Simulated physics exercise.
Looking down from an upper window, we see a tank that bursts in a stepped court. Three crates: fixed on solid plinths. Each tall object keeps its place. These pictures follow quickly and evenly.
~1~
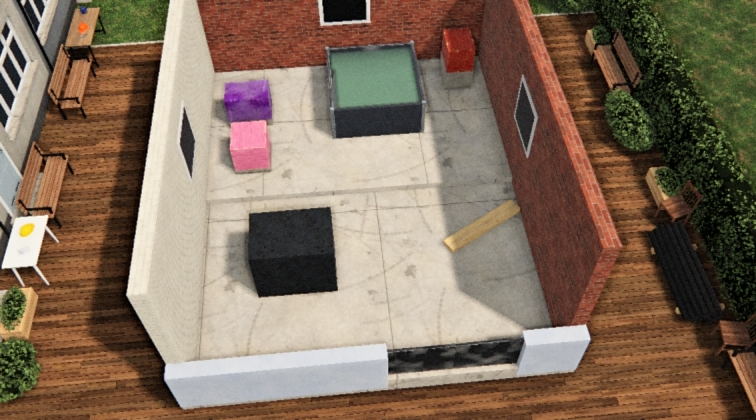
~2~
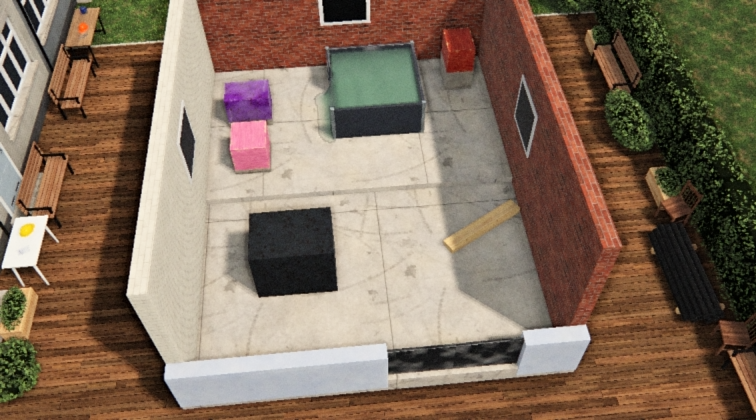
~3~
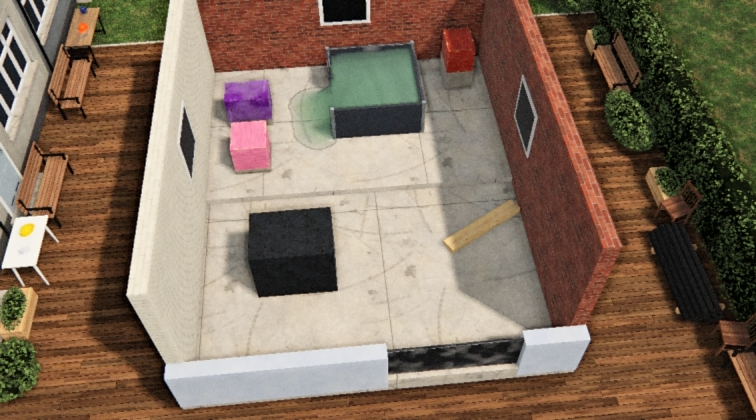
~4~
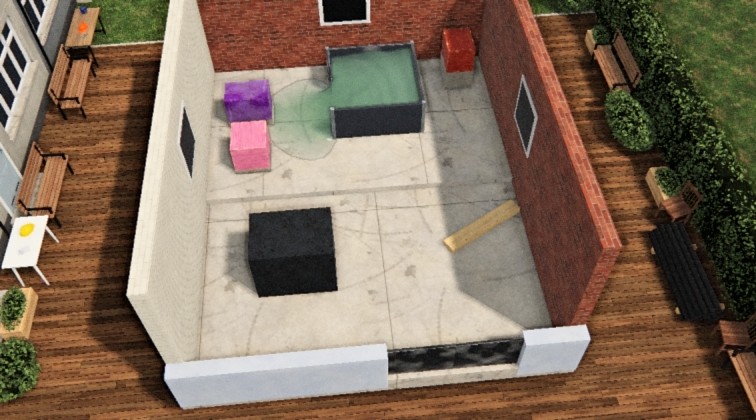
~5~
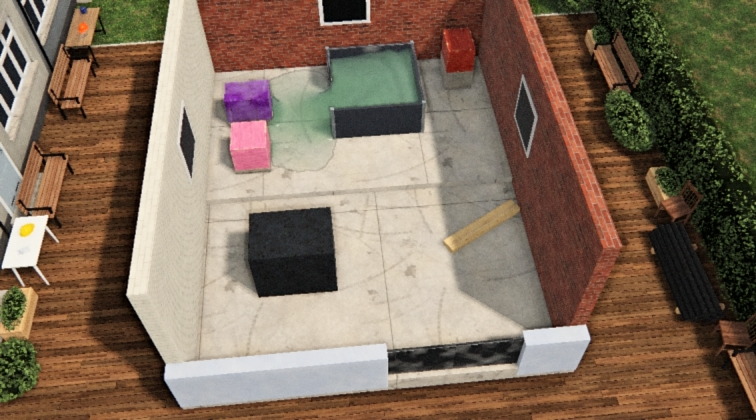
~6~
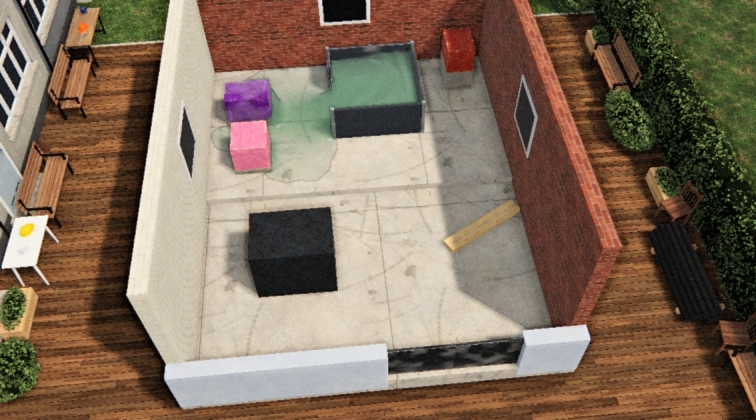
Green water spills from the left side of a dark-walled tank at the back of a walled concrete court, seen from high above with wooden decking and benches around it. A purple crate and a pink one stand to the left, a red one in the far right corner, and a black block and a plank nearer. The water spreads leftward in a widening, thinning sheet and reaches the purple and pink crates, while the camera stays still.
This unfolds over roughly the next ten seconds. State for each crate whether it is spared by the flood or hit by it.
The pink crate is hit; the purple crate is hit; the red crate is spared.
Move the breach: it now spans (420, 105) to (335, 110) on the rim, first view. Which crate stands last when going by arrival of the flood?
It's the red one.
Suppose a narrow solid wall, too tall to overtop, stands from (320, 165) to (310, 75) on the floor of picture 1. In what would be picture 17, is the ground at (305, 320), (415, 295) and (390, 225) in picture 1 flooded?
Taking the three spots in order: Spared, soaked, soaked.
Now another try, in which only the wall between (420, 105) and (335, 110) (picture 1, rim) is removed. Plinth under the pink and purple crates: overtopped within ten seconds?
Note - pink remains untouched, purple remains untouched.
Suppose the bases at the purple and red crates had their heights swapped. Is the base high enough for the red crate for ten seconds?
Result: The red crate is untouched.
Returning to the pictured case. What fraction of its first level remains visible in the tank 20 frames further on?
About 28 %.
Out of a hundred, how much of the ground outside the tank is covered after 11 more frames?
Close to 30 %.
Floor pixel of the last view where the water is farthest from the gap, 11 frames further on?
My estimate: Roughly (223, 298).
A moment on, water covers 20 % of the floor; the pink crate water round its plinth, the purple crate water round its plinth, the red crate not reached.
Next, water covers 30 % of the floor; the pink crate water round its plinth, the purple crate water round its plinth, the red crate not reached.
Then, water covers 50 % of the floor; the pink crate water round its plinth, the purple crate water round its plinth, the red crate water round its plinth.
Later, water covers 85 % of the floor; the pink crate water round its plinth, the purple crate water round its plinth, the red crate water round its plinth.
In the end, water covers 90 % of the floor; the pink crate was topped, the purple crate was topped, the red crate stayed above the water.
